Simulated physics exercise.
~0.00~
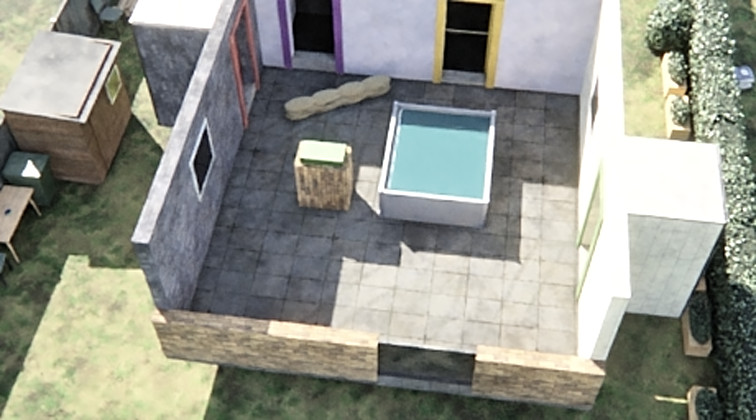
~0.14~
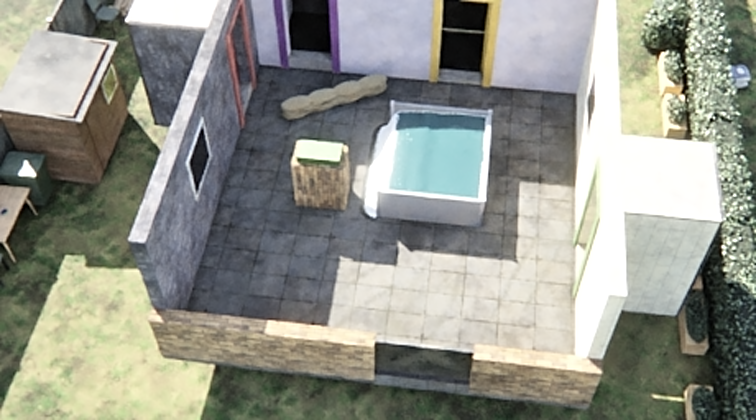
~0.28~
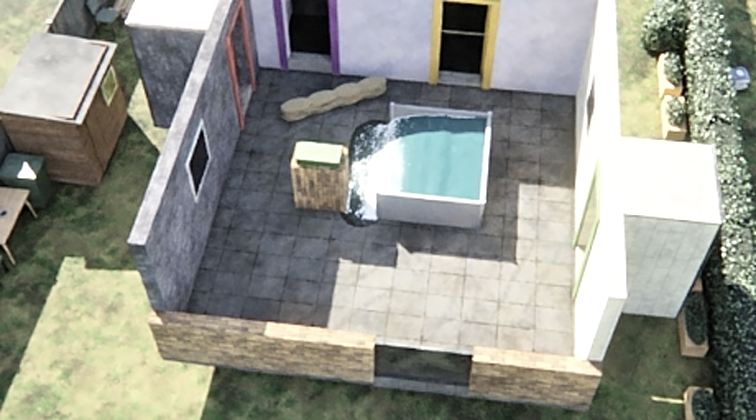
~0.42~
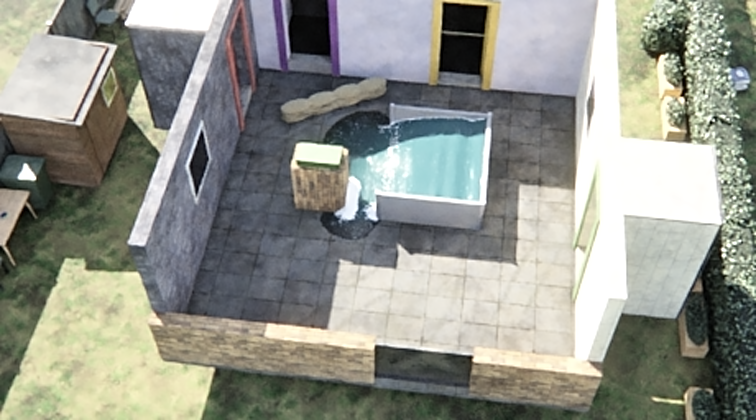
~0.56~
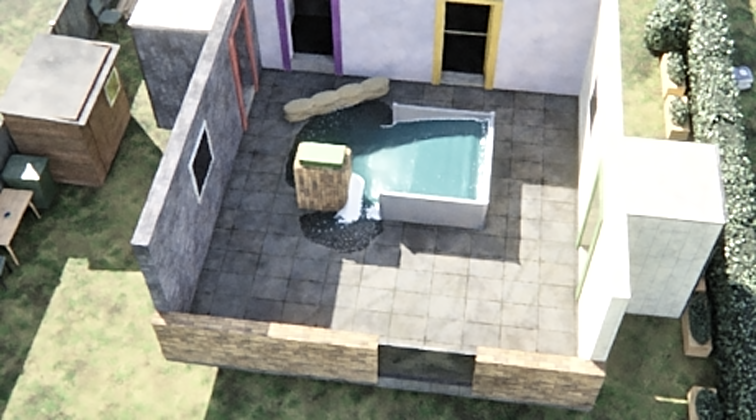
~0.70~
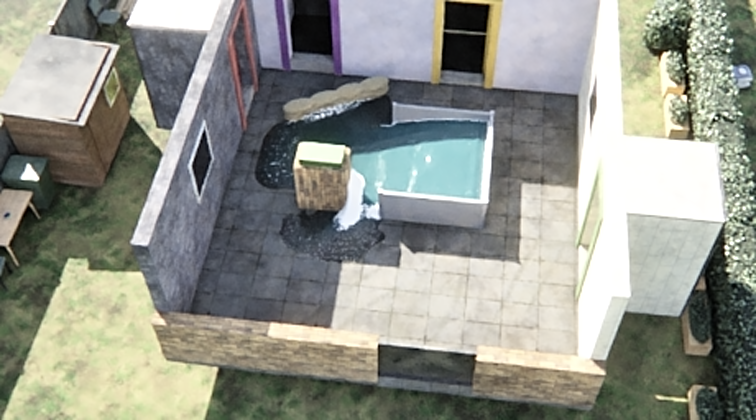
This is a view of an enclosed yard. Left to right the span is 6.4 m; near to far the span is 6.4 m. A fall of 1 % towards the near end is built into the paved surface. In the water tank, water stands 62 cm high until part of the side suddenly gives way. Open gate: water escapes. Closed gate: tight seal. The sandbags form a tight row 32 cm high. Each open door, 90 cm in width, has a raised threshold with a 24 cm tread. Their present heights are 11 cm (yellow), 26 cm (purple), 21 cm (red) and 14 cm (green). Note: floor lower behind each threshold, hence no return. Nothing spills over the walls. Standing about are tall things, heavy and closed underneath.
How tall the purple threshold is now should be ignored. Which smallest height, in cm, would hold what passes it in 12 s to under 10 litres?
It would have to be roughly 12 cm high.
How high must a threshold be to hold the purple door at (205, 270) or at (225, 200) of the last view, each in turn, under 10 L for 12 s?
8.0 and 16 cm.
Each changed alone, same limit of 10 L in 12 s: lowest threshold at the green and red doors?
Roughly 7.0 cm for the green door and roughly 20 cm for the red door.
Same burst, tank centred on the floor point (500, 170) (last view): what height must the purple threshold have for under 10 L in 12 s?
I'd put it at close to 12.5 cm.
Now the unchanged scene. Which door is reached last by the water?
Last: Green.
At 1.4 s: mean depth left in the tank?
Roughly 28 cm on average.
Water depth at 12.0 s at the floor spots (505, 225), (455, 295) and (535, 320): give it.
Approx. 8 / 7 / 9 cm.
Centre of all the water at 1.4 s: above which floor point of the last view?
Around (368, 172).
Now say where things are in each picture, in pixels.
In the first frame, still water, 62 cm deep, in the water tank at (439, 154); the purple door at (312, 32) is dry.
In the second frame, water pours out at (387, 164) and has run 0.3 m, to (365, 211); about 8 cm deep outside, 62 cm at the back.
In the third frame, the front is at a hidden place, 0.7 m from the gap at (387, 166); 1.4 m2 of floor is wet, 62 cm left at the back.
In the fourth frame, water pours out at (387, 168) and has run 1.2 m, to a hidden place; about 11 cm deep outside, 60 cm at the back.
In the fifth frame, the gap is at (390, 167), the front 1.8 m out at (291, 169); the back of the water tank holds 52 cm.
In the sixth frame, the front is at (260, 174), 2.4 m from the gap at (389, 167); 5.4 m2 of floor is wet, 54 cm left at the back; 1.2 m in a straight line remain to the purple door at (310, 34).
After 1.4 s water covers 30 % of the floor, deepest (43 cm) near (240, 142); it has not reached the purple door.
After 3.0 s water covers 55 % of the floor, deepest (32 cm) near (185, 330); 15 cm at the purple door, 0 litres in over its 26 cm threshold.
After 12.0 s water covers 95 % of the floor, deepest (12 cm) near (425, 368); 4 cm at the purple door, 0 litres in over its 26 cm threshold.
At the purple door as built, the water arrived by 2.2 s and peaked near 15 cm at 3.0 s.
Run again over the same 12 s with other heights there, 22 litres in over 10 cm, 5 litres over 14 cm. The limit of 10 litres is kept from about 12 cm up.
